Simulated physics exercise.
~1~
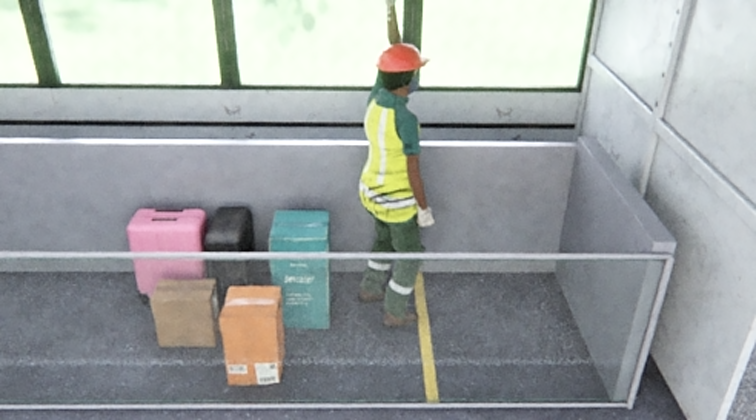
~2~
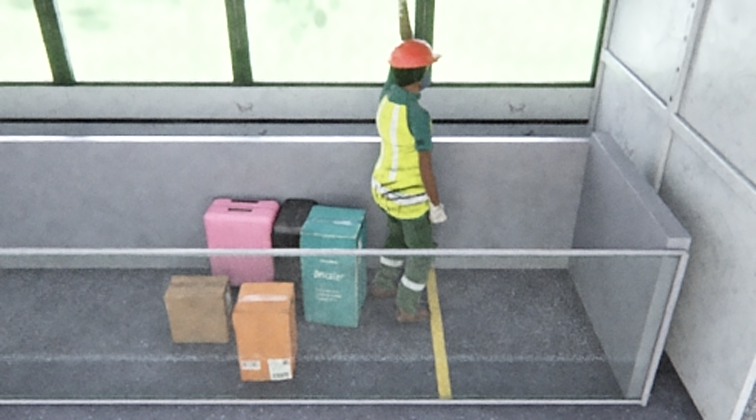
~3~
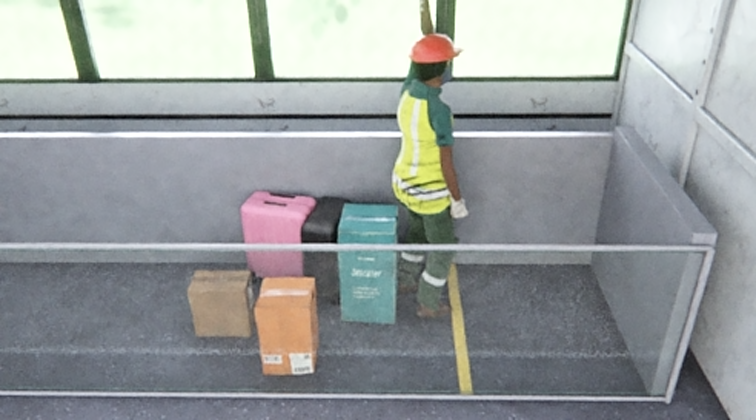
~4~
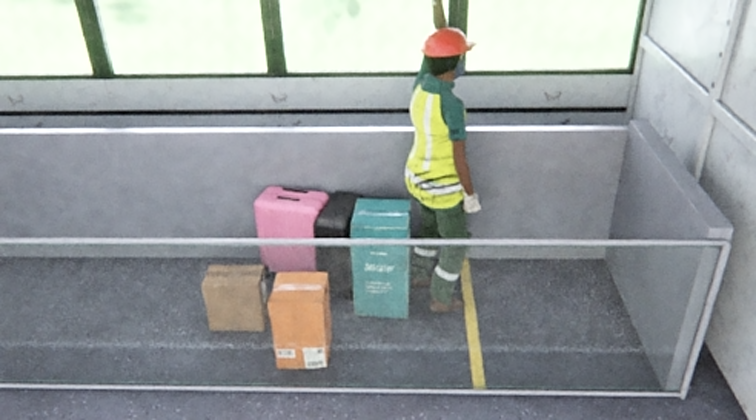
The pink wheeled case, the small black case and the tall teal bag rolled right toward a passenger standing still in a tram bay, while the brown carton and orange pack stayed put, and all ended upright, short of the yellow line.
